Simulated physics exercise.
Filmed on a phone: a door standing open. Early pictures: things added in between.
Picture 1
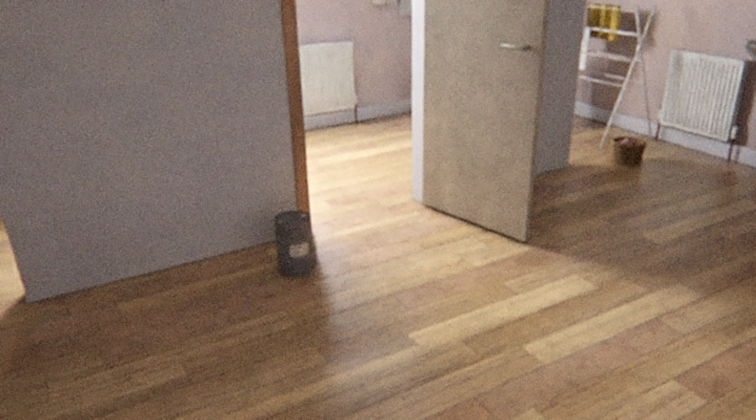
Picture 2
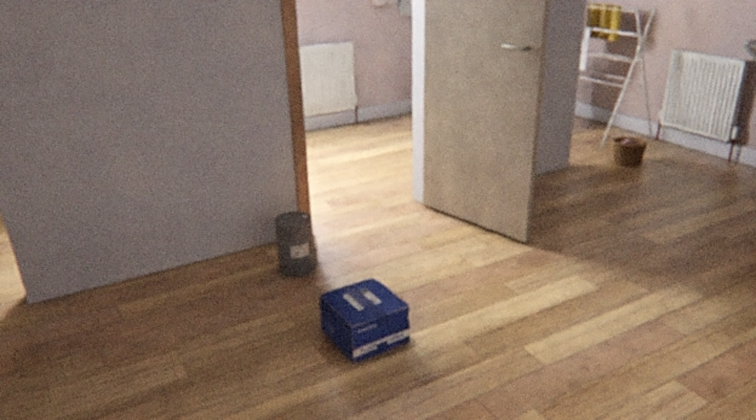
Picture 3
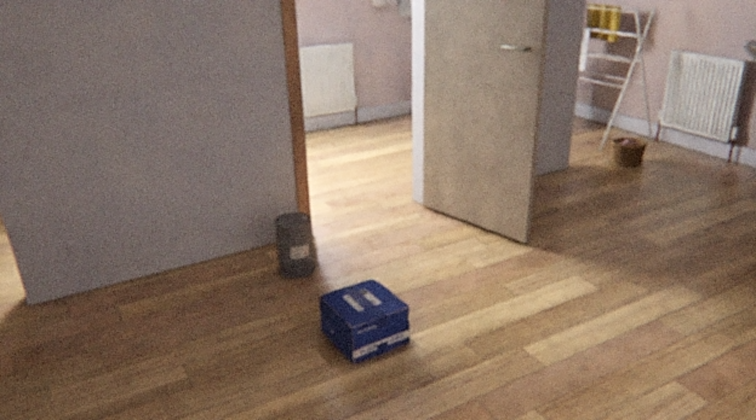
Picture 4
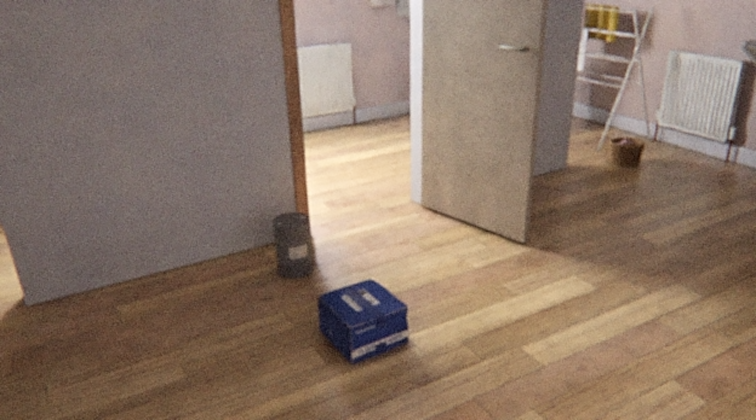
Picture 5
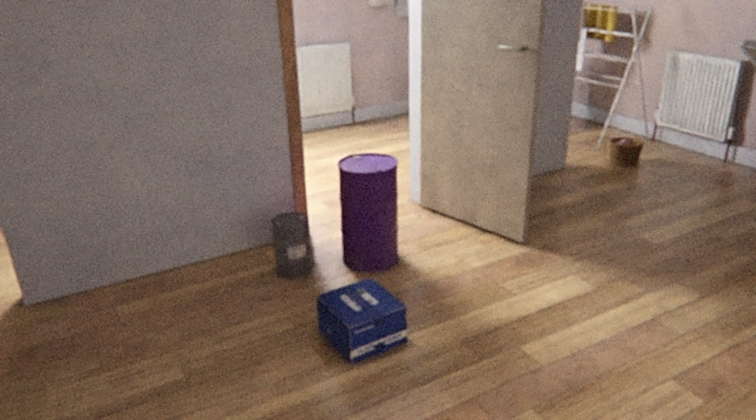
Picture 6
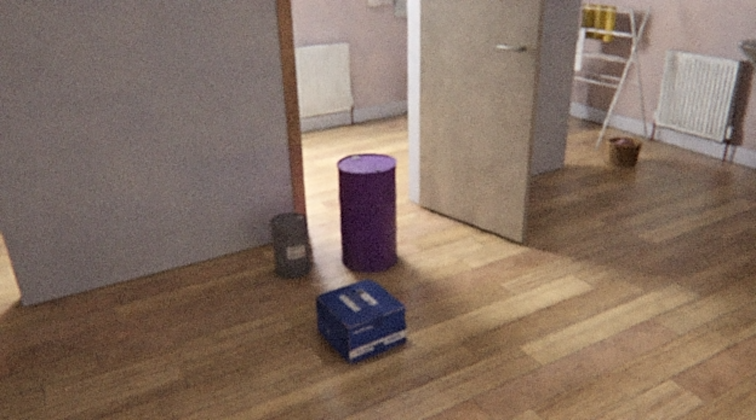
A pale door stands wide open in a wood-floored room with grey walls, seen from slightly above, with white radiators, a white ladder-like rack and a small brown basket beyond. A dark grey canister sits by the door frame at left; a blue parcel abruptly appears in front of it, then a tall purple drum behind the parcel. Everything otherwise stays still, apart from a very slight camera drift.
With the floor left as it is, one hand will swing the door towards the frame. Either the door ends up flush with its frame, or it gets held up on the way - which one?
It gets held up on the way.
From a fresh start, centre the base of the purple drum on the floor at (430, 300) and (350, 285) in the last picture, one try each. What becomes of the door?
It ends up closed first and ends up closed second.
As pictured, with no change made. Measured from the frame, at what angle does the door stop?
Roughly 50°.
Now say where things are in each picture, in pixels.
In the first frame, door wide open and still.
In the second frame, door wide open and still; blue parcel (364, 318); grey canister (295, 244).
In the third frame, door wide open and still; blue parcel (364, 319); grey canister (295, 245).
In the fourth frame, door wide open and still; blue parcel (363, 319); grey canister (293, 245).
In the fifth frame, door wide open and still; blue parcel (362, 319); grey canister (292, 245).
In the sixth frame, door wide open and still; purple drum (368, 212); blue parcel (361, 319).
Then, 0.50 s after the last picture, open by 94°.
Then, 0.80 s after the last picture, open by 80°.
Then, 1.10 s after the last picture, open by 64°.
Then, 1.30 s after the last picture, open by 53°.
At rest, open by 48°; all 3 in place. Seen from the same camera at the end, purple drum near (366, 212).
